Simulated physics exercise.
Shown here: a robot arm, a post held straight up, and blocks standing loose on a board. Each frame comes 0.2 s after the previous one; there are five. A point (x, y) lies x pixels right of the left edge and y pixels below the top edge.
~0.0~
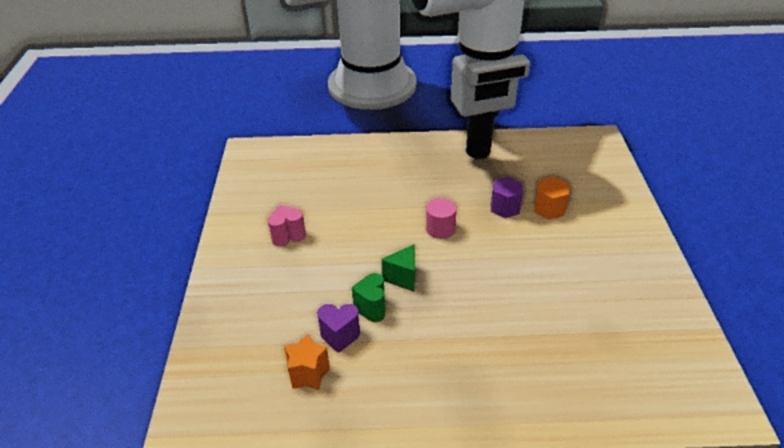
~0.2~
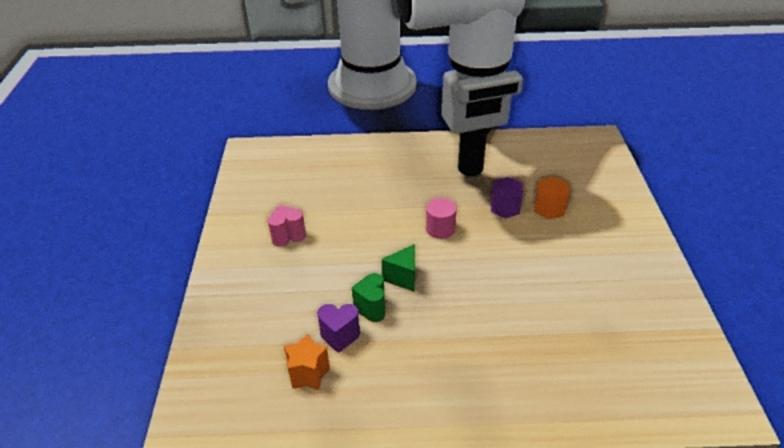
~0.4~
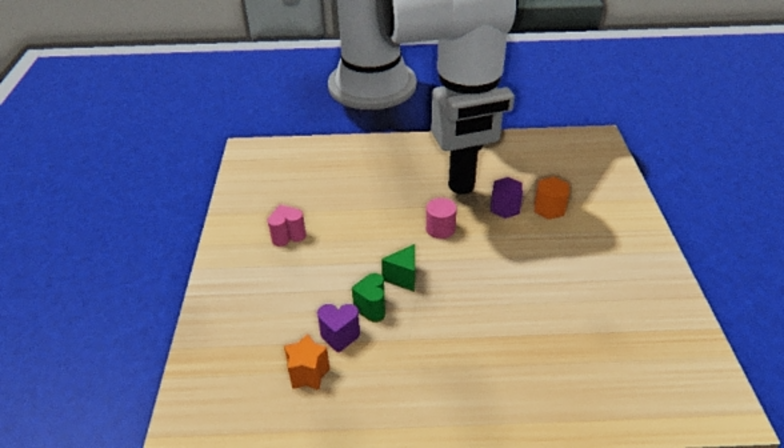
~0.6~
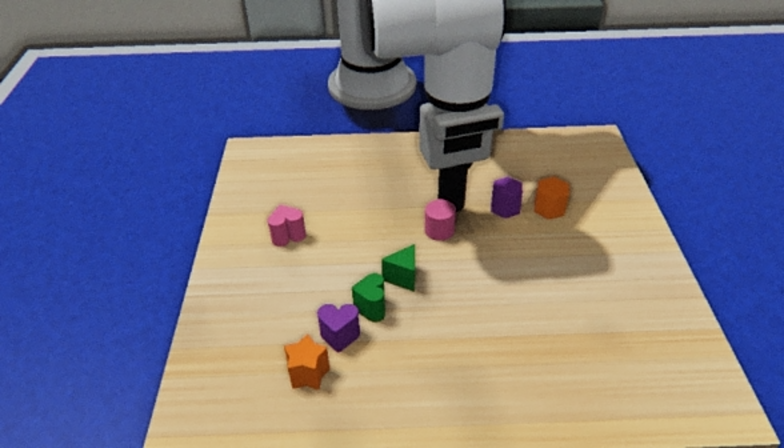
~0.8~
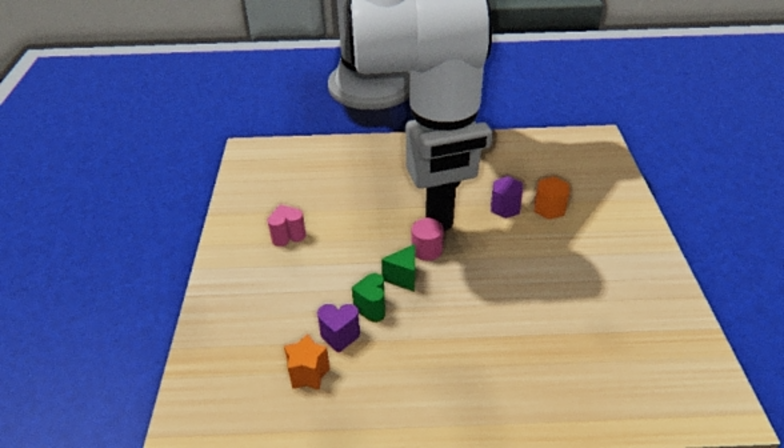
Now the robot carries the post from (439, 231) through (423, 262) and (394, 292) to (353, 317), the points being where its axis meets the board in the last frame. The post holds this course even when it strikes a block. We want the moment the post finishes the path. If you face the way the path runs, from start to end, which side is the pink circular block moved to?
Shifted left.
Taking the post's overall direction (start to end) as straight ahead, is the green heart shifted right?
Yes.
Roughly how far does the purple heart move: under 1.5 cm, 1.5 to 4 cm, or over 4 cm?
I reckon it covers between 1.5 and 4 cm.
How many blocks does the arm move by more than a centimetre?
It shifts three blocks or more.
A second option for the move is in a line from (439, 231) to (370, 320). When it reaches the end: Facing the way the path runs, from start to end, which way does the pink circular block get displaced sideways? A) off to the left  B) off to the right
(A)
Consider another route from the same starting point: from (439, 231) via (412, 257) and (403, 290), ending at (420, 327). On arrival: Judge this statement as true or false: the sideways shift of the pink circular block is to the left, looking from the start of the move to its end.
It is true.
The first path, step by step. One third of the way, post (423, 253); green heart (362, 291), turned 15° anticlockwise; green triangular block (385, 278), turned 50° clockwise; pink circular block (413, 263).
Two thirds of the way, post (394, 282); purple heart (334, 316); green heart (357, 293); green triangular block (387, 299), turned 90° clockwise; pink circular block (414, 290).
At the end, post (353, 307); purple heart (324, 331); green heart (325, 307), turned 30° anticlockwise; green triangular block (378, 311); pink circular block (414, 290).
